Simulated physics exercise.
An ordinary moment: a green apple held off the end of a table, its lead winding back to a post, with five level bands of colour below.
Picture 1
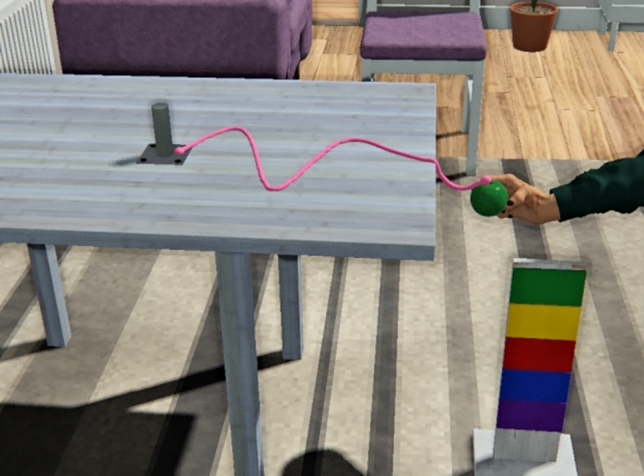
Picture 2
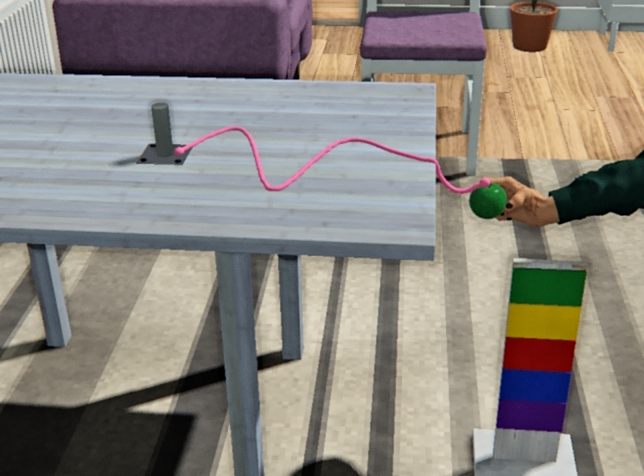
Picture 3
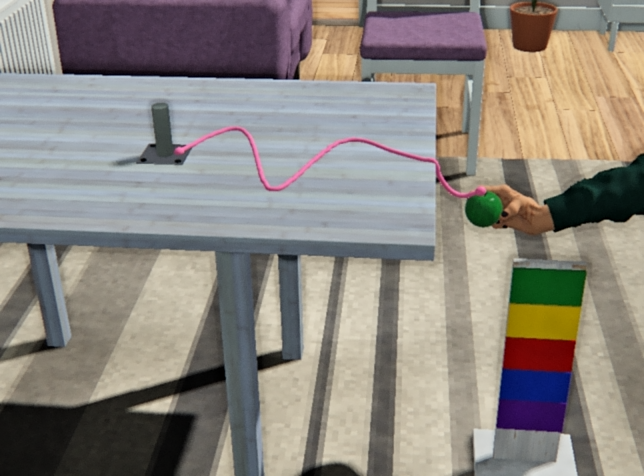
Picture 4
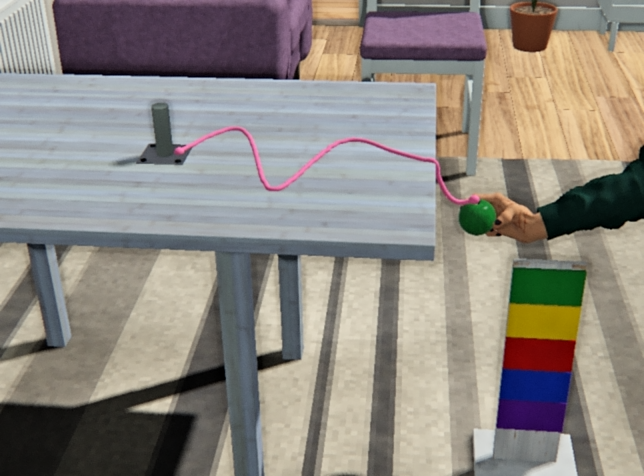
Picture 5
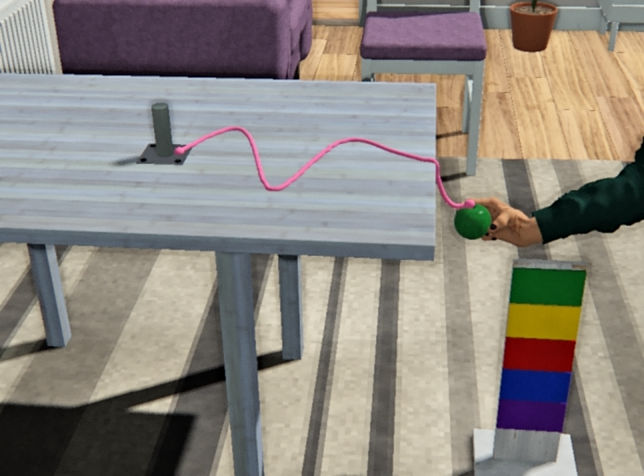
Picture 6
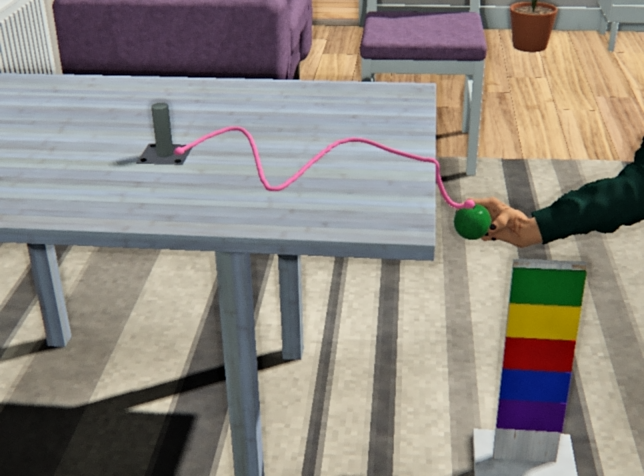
Hand holding a green ball on a wavy pink cord beyond a table's edge, lowering it slightly leftward, then keeping still.
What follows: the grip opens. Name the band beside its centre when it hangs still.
Its middle rests at the purple band.
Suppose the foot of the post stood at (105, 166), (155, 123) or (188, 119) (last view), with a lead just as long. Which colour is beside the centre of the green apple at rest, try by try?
One after the other, blue; blue; purple.
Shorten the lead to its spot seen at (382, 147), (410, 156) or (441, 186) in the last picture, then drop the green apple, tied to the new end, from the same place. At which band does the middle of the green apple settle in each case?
It would be yellow; red; blue.
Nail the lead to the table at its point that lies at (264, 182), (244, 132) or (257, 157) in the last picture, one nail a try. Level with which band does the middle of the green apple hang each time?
In that order: Yellow; blue; red.
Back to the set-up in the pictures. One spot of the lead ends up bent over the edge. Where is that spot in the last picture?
That spot is around (290, 182).
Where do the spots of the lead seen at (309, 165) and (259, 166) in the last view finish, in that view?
At (433, 204), then (359, 158).
Early on, apple near (418, 384); level with blue.
Midway, apple near (420, 404); level with purple.
Finally, apple near (417, 404); level with purple. The purple one.
